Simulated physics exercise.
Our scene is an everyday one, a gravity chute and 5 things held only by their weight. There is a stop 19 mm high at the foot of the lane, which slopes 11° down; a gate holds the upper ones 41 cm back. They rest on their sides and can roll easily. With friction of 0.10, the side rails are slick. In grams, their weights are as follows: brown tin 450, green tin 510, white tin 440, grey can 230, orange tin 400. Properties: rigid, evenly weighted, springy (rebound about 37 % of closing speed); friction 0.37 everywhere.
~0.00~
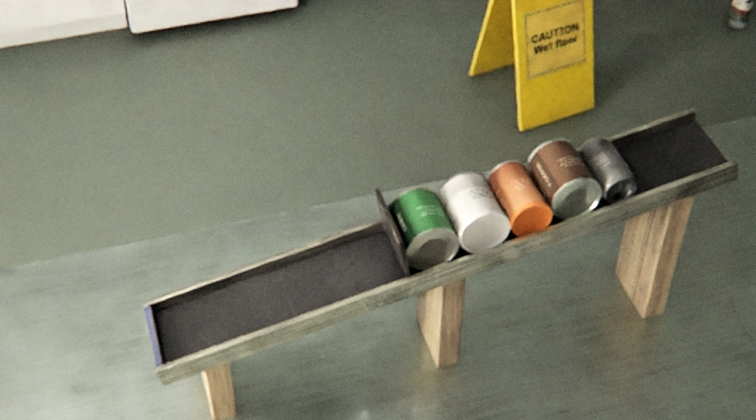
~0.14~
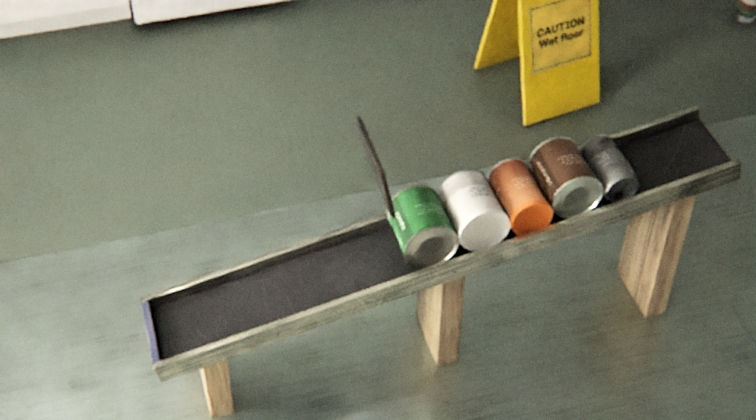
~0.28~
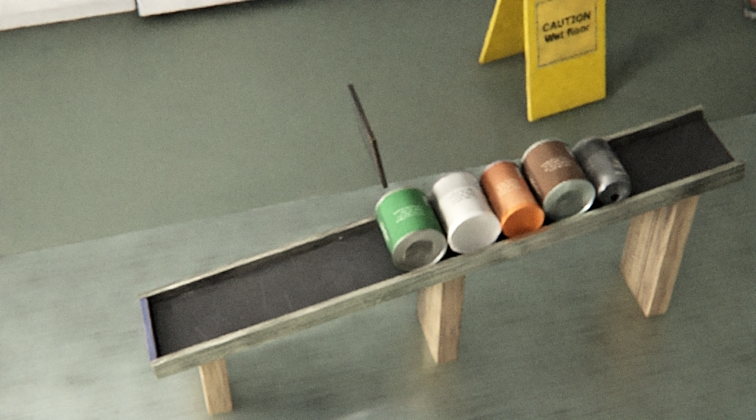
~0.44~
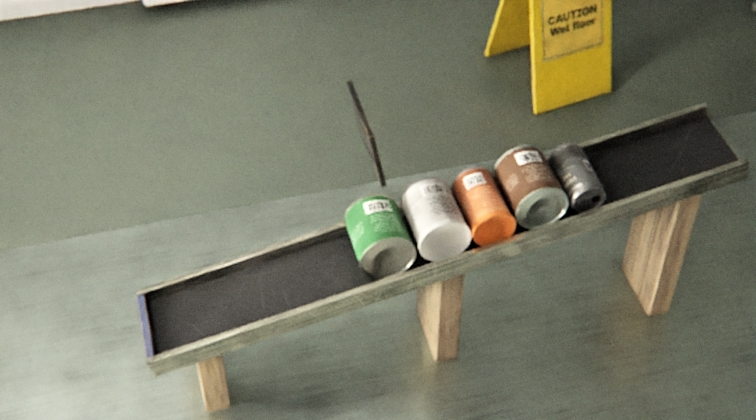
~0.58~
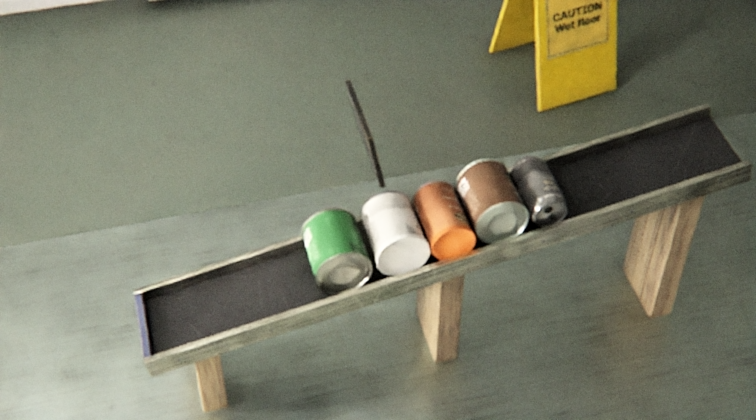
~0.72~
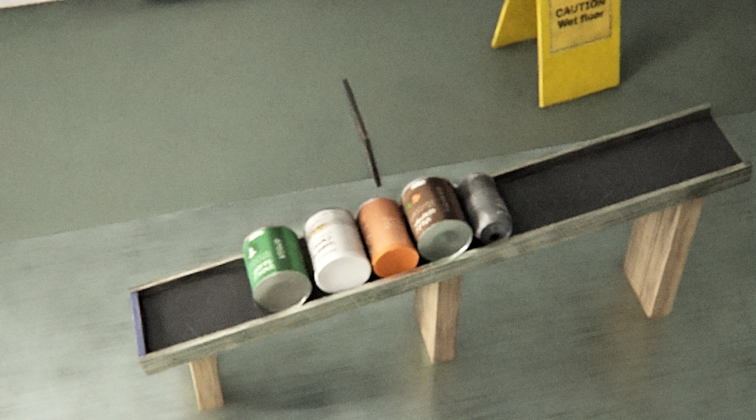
A long wooden lane with a dark bed slopes down to the left on wooden legs above a grey-green floor, seen from above and to one side, with a yellow caution sign behind it. Green, white, orange and brown tins and a grey can lie in a row behind a dark gate. The gate swings up and the row rolls down leftward, gathering speed, while the view shifts slightly.
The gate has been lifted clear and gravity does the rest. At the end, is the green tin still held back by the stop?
No, it has gone past.
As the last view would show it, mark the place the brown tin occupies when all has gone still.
It comes to rest somewhere around (205, 292).
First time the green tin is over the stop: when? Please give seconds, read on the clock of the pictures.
Answer: Near 1.0 s.
After 1.02 s, green tin now over the stop.
After 1.32 s, white tin now over the stop.
At rest (2.2 s), over the stop, green tin and white tin; the other 3 in the lane.
